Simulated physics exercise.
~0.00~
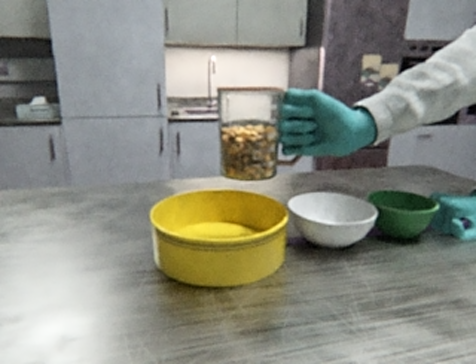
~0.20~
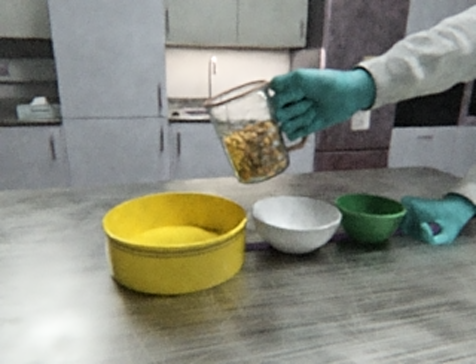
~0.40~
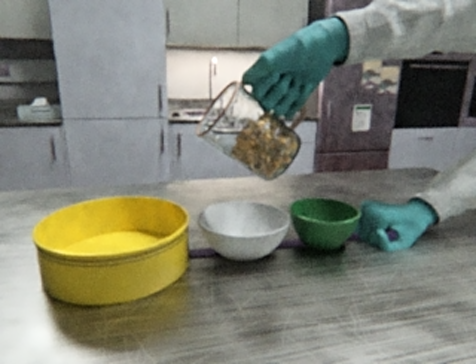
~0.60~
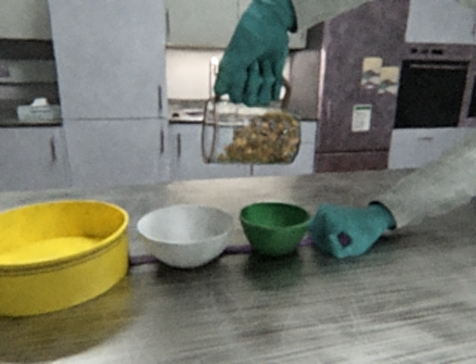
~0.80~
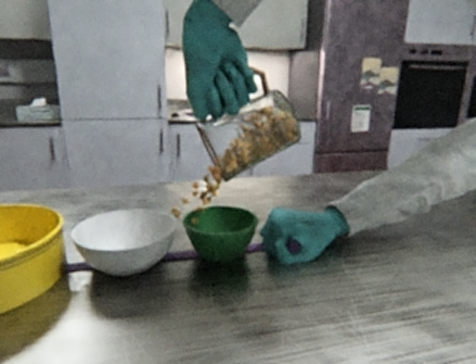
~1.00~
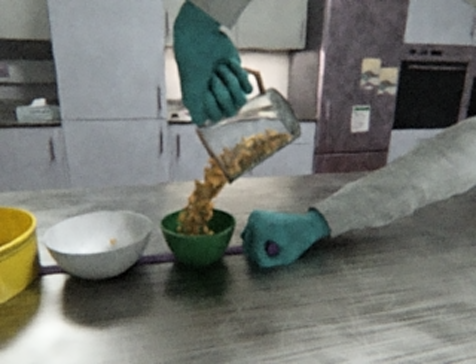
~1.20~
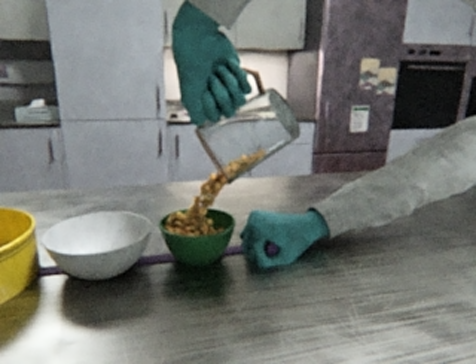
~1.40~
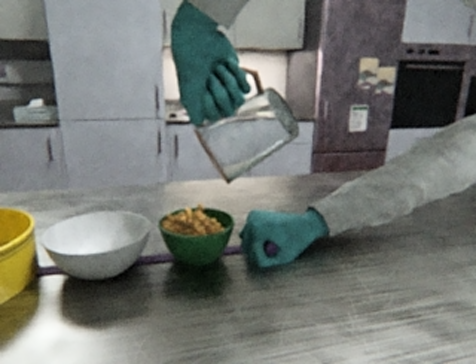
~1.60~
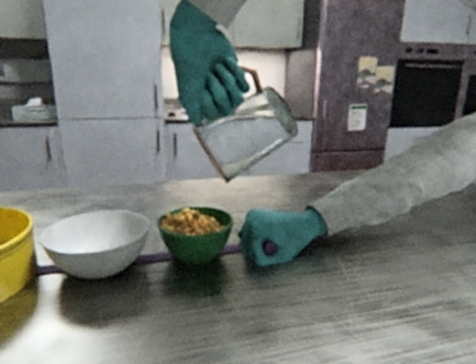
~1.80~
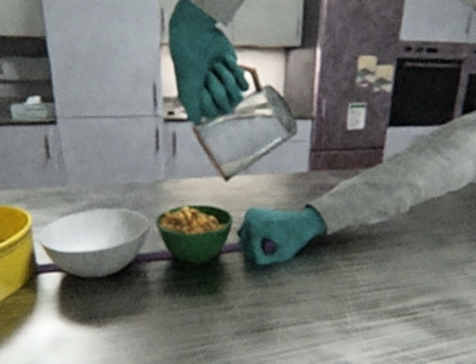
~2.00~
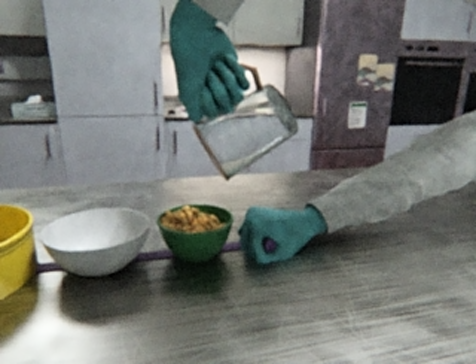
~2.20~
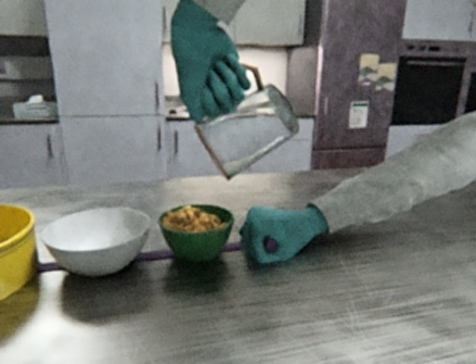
Gloved hands slide three joined dishes left and pour dried chickpeas into the green bowl.
